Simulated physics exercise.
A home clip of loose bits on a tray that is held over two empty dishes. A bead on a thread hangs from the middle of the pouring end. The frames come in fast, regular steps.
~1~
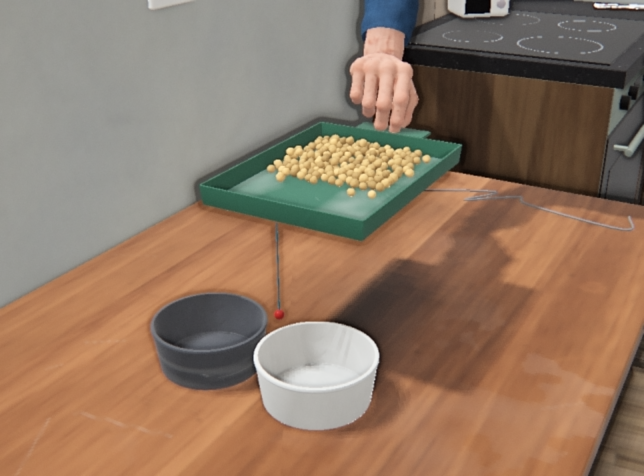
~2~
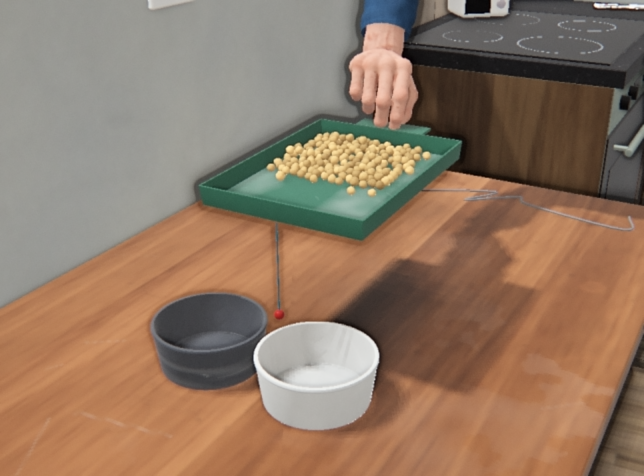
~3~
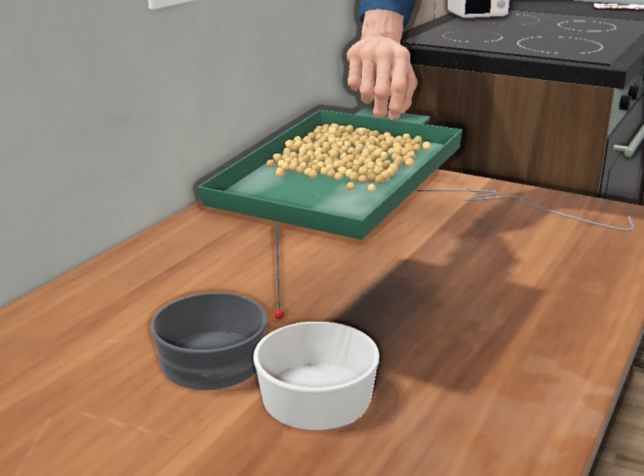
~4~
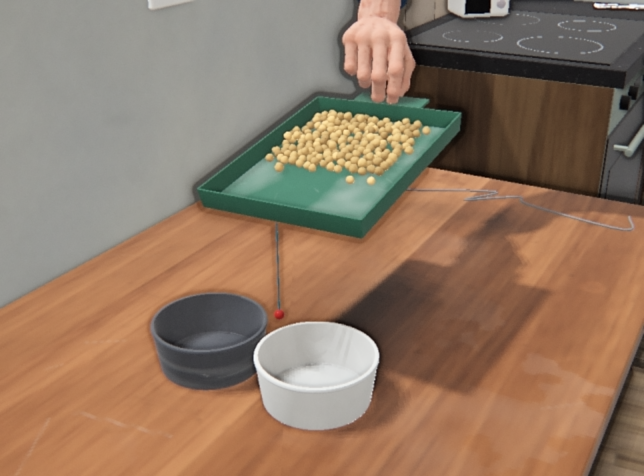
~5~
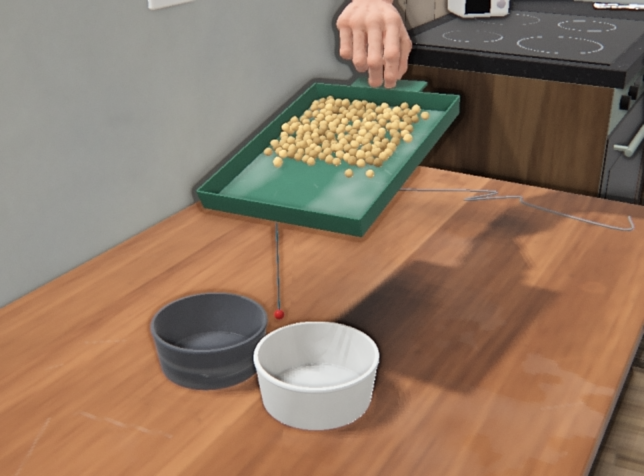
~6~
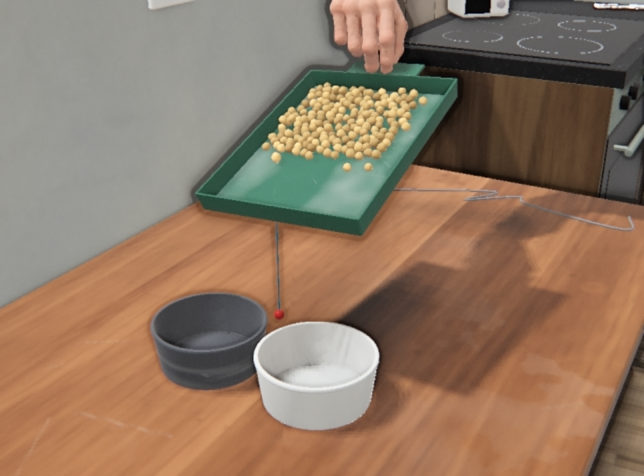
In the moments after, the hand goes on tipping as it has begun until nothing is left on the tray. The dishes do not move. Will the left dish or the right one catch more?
More goes to the left dish.
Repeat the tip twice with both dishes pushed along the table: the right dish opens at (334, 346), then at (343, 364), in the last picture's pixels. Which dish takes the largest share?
In turn: The left-hand dish; left.
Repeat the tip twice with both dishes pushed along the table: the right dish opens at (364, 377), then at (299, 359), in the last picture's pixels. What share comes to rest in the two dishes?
Roughly 60 per cent, and 90 per cent.
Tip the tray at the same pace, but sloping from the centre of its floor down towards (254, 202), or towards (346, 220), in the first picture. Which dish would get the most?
First the left one, then the right one.
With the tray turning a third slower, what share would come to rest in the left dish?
About 70 per cent.
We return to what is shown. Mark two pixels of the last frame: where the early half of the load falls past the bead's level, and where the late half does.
The first part at (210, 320); the rest at (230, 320).
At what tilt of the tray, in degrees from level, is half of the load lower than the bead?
Roughly 115°.
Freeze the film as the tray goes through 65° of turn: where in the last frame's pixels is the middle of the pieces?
Around (253, 186).
Shortly afterwards, tray tipped steeply; all but a few on the tray; only a few in the left dish; only a few in the air.
Next, tray tipped past a quarter turn; near two thirds on the tray; a little in the left dish; a little outside both; a little in the air.
Some moments later, tray tipped past a quarter turn; a little in the right dish; near two thirds in the left dish; near a quarter outside both.
In the end, tray tipped past a quarter turn; a little in the right dish; near two thirds in the left dish; near a quarter outside both.
